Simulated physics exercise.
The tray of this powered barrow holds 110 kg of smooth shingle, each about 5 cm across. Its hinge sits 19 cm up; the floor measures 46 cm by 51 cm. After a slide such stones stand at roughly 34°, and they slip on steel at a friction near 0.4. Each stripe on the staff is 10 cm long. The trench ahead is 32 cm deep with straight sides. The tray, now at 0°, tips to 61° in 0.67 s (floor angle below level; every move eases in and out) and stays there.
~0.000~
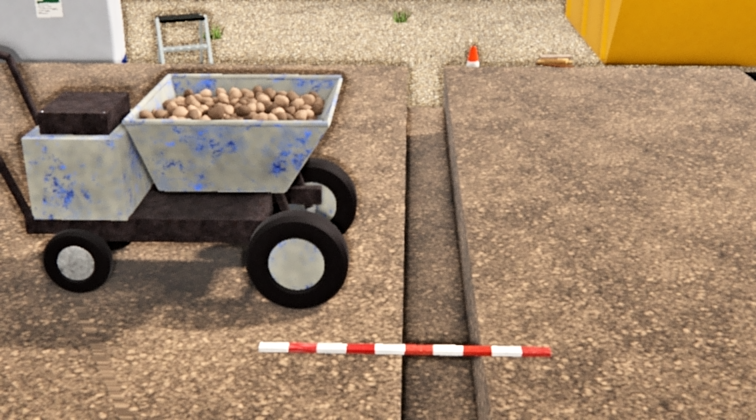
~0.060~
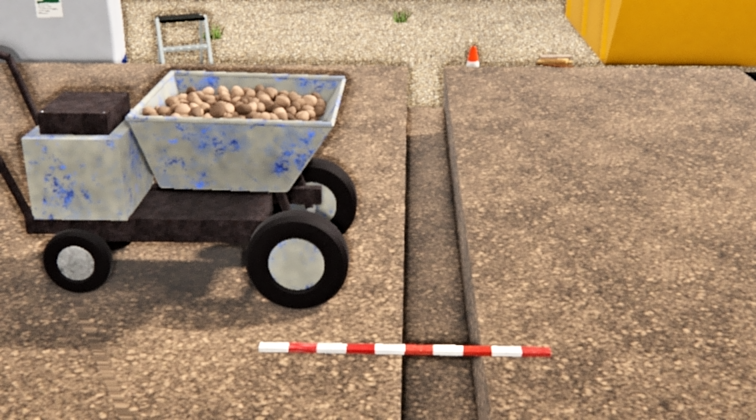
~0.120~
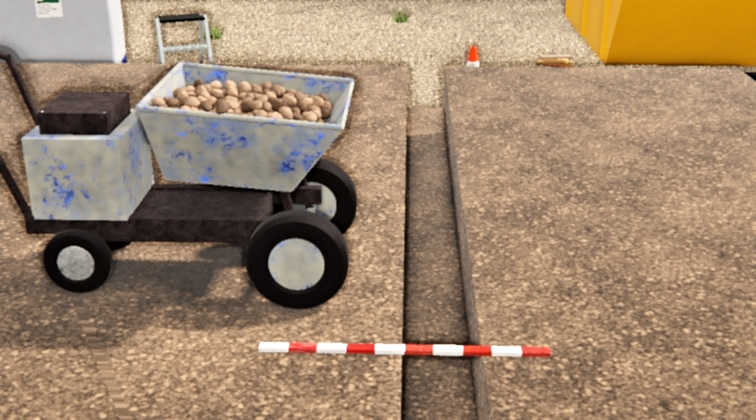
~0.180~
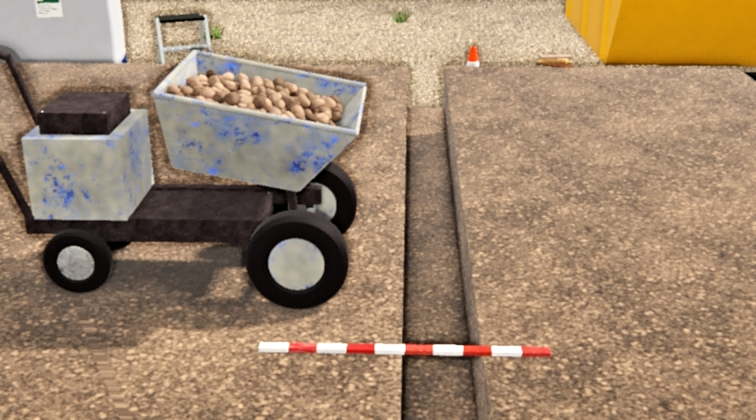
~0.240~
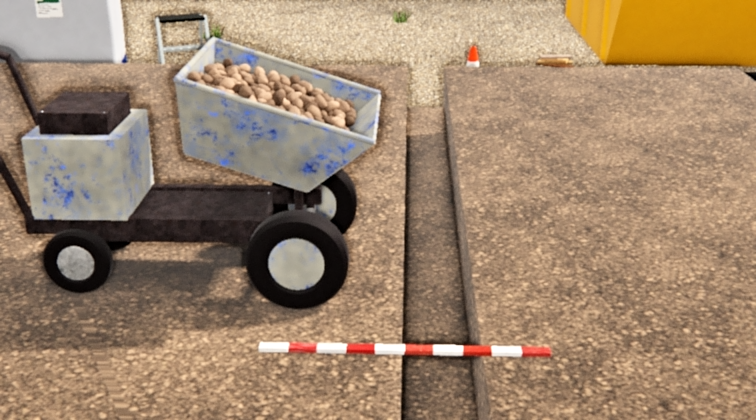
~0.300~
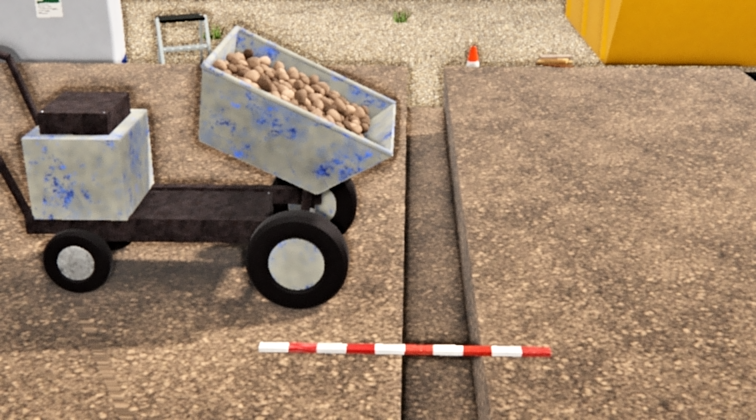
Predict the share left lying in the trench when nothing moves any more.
Roughly 22 per cent ends in the trench.
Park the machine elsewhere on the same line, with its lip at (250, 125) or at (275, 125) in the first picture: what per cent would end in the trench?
First some 55, then 55 per cent.
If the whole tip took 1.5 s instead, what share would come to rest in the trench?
It would be near 40 per cent.
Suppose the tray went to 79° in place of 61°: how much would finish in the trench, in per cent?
Then about 25 per cent.
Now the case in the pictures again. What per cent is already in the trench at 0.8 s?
Some 5 per cent.
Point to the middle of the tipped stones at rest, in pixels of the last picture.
Their middle is at about (519, 272).
After 0.5 s the floor is at 51°; 100 % in the tray; the foremost stones are at (413, 168).
After 0.8 s the floor is at 61°; 79 % in the tray, 7 % in the trench, 14 % past the trench; the foremost stones are at (517, 255).
After 1.1 s the floor is at 61°; 43 % in the tray, 6 % in the trench, 51 % past the trench; the foremost stones are at (670, 275).
After 3.1 s the floor is at 61°; 25 % in the tray, 22 % in the trench, 52 % past the trench; the foremost stones are past the picture's edge.
